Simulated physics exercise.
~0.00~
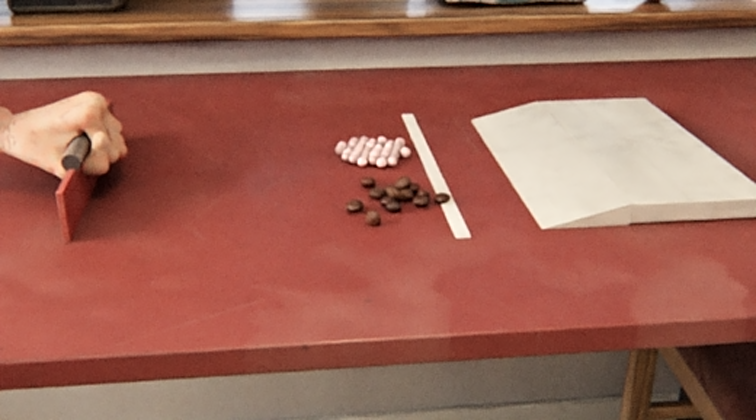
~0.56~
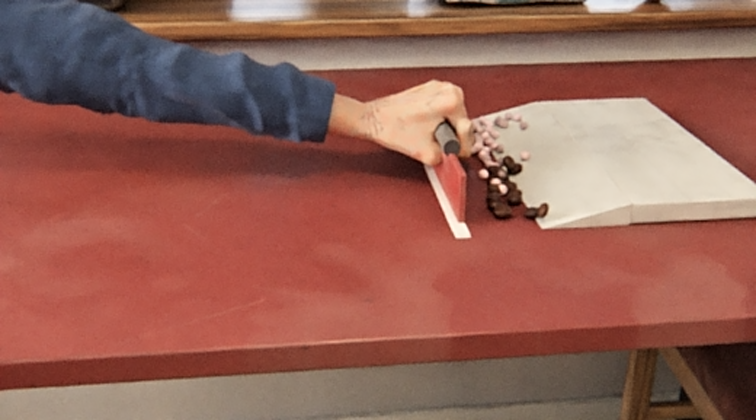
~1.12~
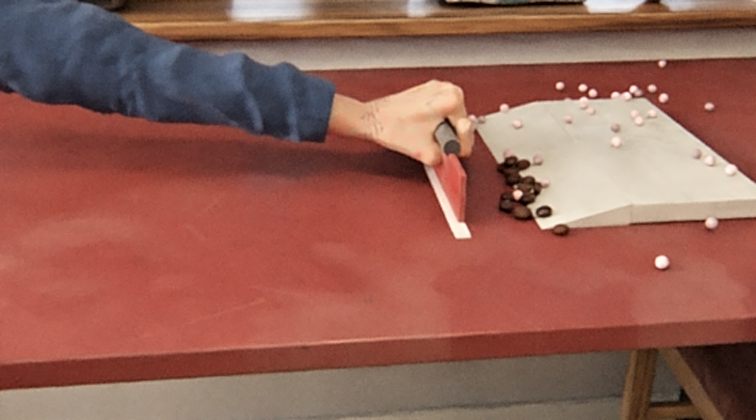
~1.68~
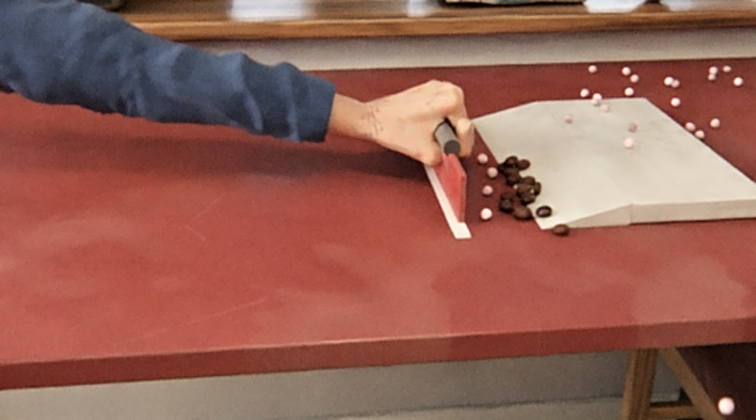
A hand holding a red scraper with a dark handle begins at the left of a red table, with small pale pink balls and dark brown beans lying ahead beside a strip of white tape. The hand sweeps the scraper right, driving both groups past the tape toward a low, pale wedge. The scraper stops at the tape and stays there. The beans slide only a little farther and settle around the wedge's near edge. The pink balls scatter widely, many travelling over the wedge and beyond it, while a few end up near the scraper, short of the slope.
